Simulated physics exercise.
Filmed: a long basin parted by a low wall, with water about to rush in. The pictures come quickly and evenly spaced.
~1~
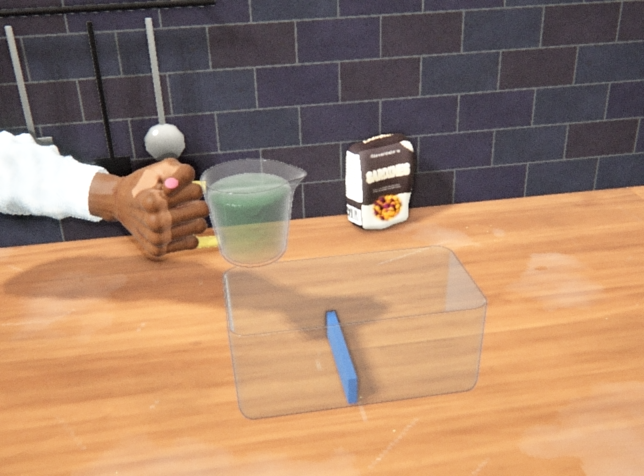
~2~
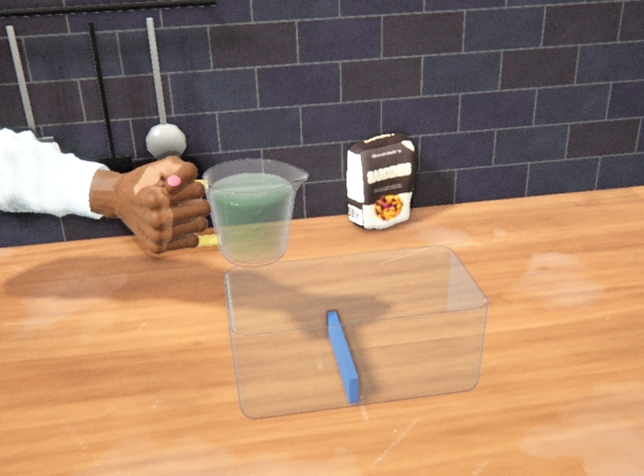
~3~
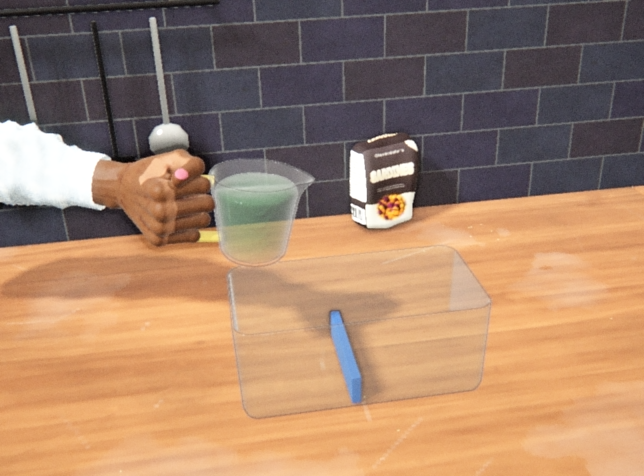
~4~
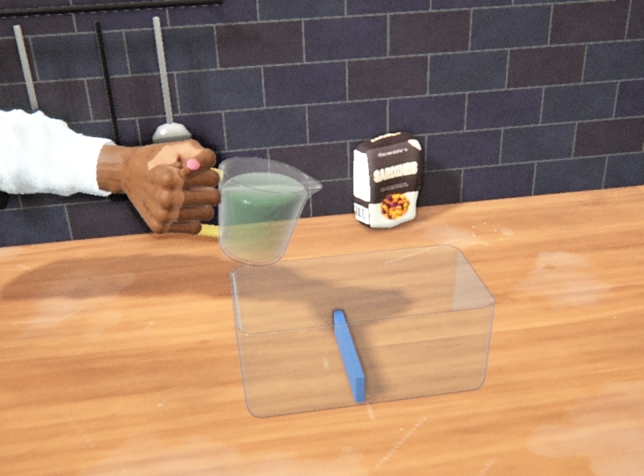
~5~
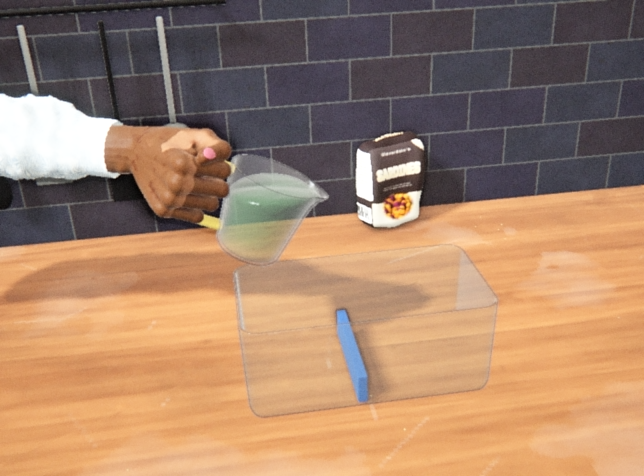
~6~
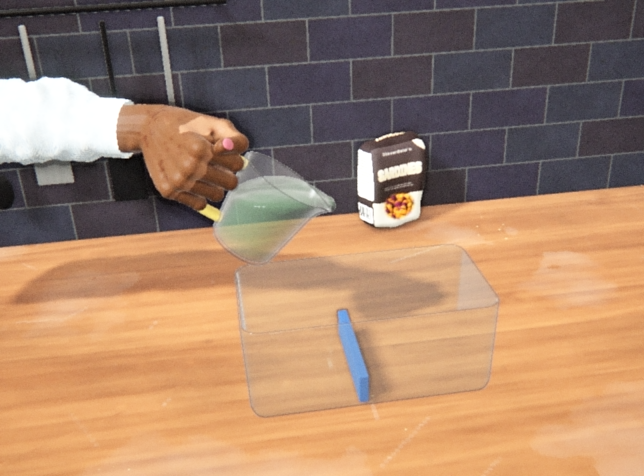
A hand in a white sleeve tilting a clear jug of green liquid rightward above a transparent basin with a blue divider.
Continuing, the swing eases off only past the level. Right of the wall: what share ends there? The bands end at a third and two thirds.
The quantity right of the wall will come in at one third to two thirds.
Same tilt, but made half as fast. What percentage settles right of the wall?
It comes to some 75 per cent.
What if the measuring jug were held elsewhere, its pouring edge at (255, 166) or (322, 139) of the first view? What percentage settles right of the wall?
You'd get around 10 per cent and then around 85 per cent.
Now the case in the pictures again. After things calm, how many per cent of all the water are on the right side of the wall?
Close to 55 per cent.
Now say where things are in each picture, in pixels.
The first picture shows tilt 0°; pouring edge (306, 172); surface from (207, 190) to (290, 182); the long basin's rim runs from (226, 301) to (468, 275); the wall's top is at (341, 344).
The second picture shows tilt 2°; pouring edge (308, 173); surface from (209, 189) to (292, 183).
The third picture shows tilt 7°; pouring edge (314, 178); surface from (215, 188) to (298, 184).
The fourth picture shows tilt 14°; pouring edge (322, 185); surface from (221, 187) to (307, 185).
The fifth picture shows tilt 25°; pouring edge (329, 195); surface from (228, 191) to (318, 188).
The sixth picture shows tilt 37°; pouring edge (331, 208); surface from (227, 202) to (326, 200); 2 per cent is over the edge.
A moment on, the measuring jug is tipped right over and 33 per cent is still to pour, 8 is left of the wall and 35 right of it.
Next, the measuring jug is tipped right over and 1 per cent is still to pour, 42 is left of the wall and 54 right of it.
Then the measuring jug is tipped right over and 0 per cent is still to pour, 45 is left of the wall and 54 right of it.
Later the measuring jug is tipped right over and 0 per cent is still to pour, 44 is left of the wall and 55 right of it.
Finally, 44 per cent lies left of the wall, 55 right of it and 1 outside.
